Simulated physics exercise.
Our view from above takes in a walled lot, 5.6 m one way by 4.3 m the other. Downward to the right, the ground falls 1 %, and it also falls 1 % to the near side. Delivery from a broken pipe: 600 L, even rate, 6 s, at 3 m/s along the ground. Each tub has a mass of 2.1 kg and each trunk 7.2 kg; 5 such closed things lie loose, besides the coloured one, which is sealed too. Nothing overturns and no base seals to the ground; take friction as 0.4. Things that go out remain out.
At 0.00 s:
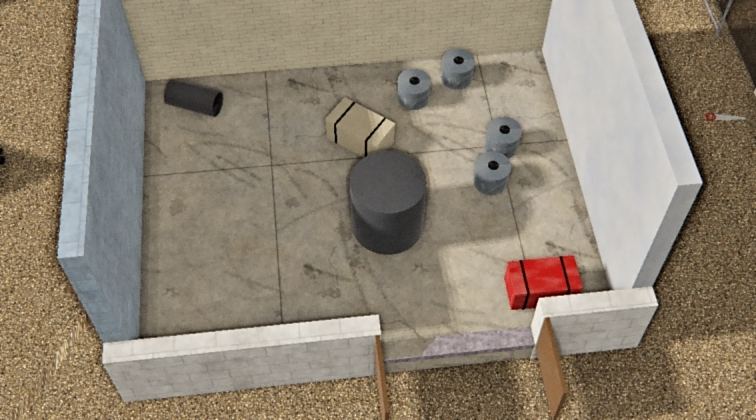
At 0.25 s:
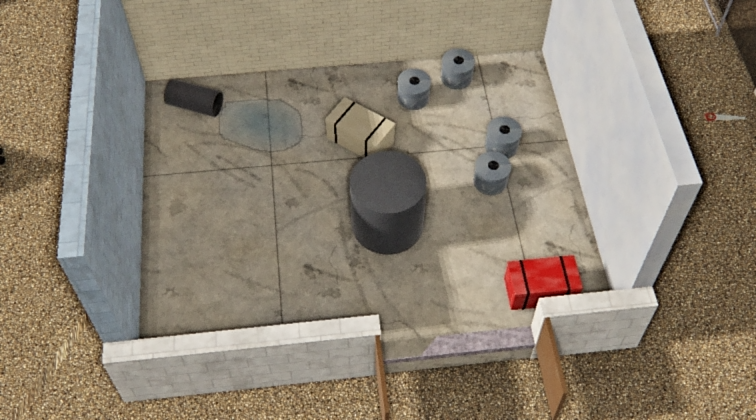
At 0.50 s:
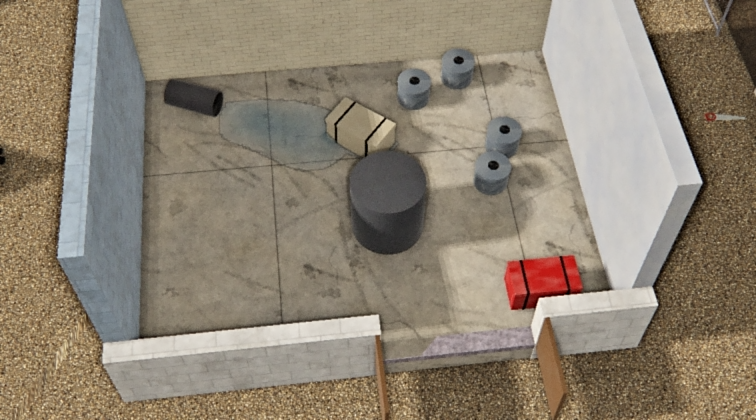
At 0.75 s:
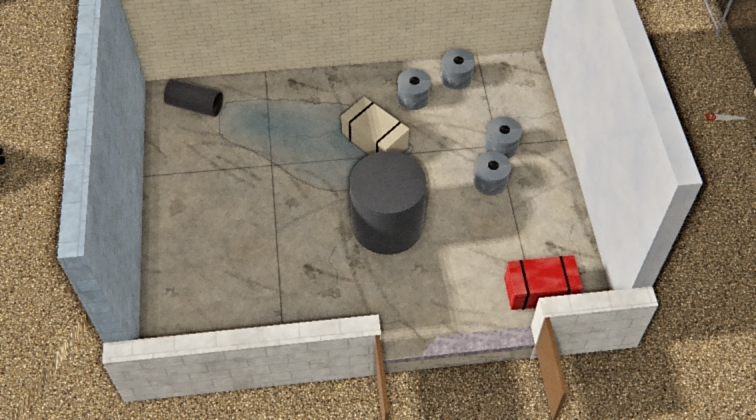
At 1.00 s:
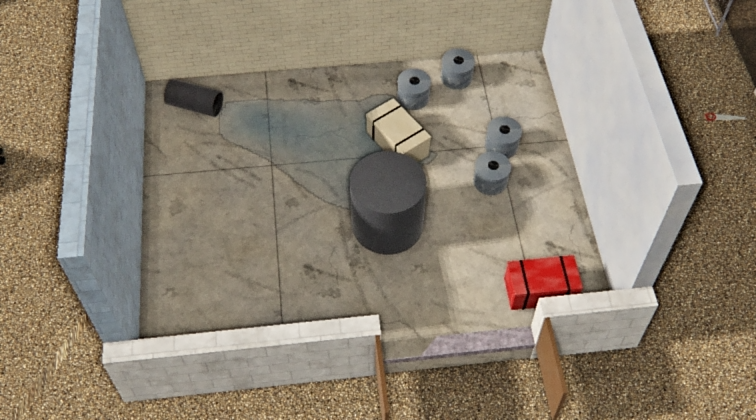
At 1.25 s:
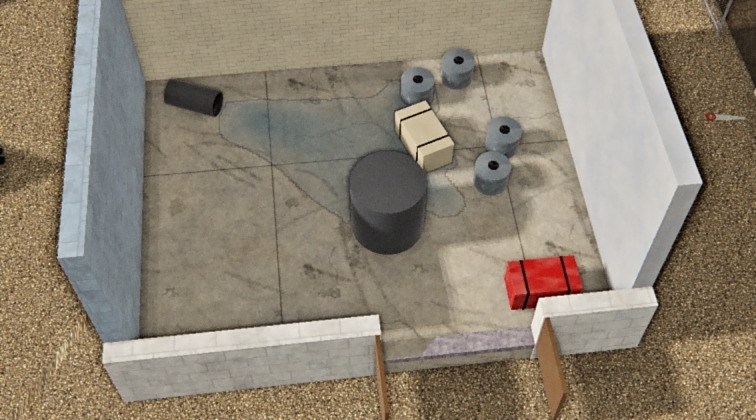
We see a walled lot from above as water spreads from a dark pipe across the floor, reaching a strapped beige box, which turns and slides right toward grey canisters, one shifting slightly, while the red trunk stays still.
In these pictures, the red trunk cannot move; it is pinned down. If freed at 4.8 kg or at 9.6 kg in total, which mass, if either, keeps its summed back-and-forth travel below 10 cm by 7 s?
The heavier mass is still too little.
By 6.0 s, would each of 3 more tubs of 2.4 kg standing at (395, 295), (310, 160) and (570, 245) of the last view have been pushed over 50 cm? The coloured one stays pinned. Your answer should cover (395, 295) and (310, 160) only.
Result, in sequence: Not exceeded; exceeded.
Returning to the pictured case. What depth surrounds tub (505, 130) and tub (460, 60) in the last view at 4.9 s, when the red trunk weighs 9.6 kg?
About 8 and 1 cm.
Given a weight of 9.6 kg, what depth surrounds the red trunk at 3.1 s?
1 cm, roughly.
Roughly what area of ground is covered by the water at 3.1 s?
Flooded: Near 10.5 m2.
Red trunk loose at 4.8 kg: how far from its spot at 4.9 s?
Roughly 30 cm.
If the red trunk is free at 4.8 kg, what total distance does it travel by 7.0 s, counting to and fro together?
About 200 cm.
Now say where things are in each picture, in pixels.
In the first frame, the red trunk at (545, 274) rests on the ground; water covers 0.0 m2; 0 of 6 have shifted.
In the second frame, the red trunk at (545, 274), on the bottom; water covers 0.7 m2; 0 of 6 have shifted.
In the third frame, the red trunk at (545, 274) rests on the ground; 1.4 m2 under water; 0 of 6 have shifted.
In the fourth frame, the red trunk at (545, 274) rests on the ground; 2.2 m2 under water; 1 of 6 have shifted.
In the fifth frame, the red trunk at (545, 274), on the bottom; 3.1 m2 under water; 1 of 6 have shifted.
In the sixth frame, the red trunk at (545, 274), on the bottom; water covers 4.0 m2; 2 of 6 have shifted.
After 1.8 s the red trunk would be 0 cm from its start with 4.8 kg and 0 cm from its start with 9.6 kg; 0 cm of water round it then.
After 3.1 s the red trunk would be 0 cm from its start with 4.8 kg and 0 cm from its start with 9.6 kg; 1 cm of water round it then.
After 4.9 s the red trunk would be 25 cm from its start with 4.8 kg and 17 cm from its start with 9.6 kg; 6 cm of water round it then.
After 7.0 s the red trunk would be 211 cm from its start with 4.8 kg and 172 cm from its start with 9.6 kg; 3 cm of water round it then.
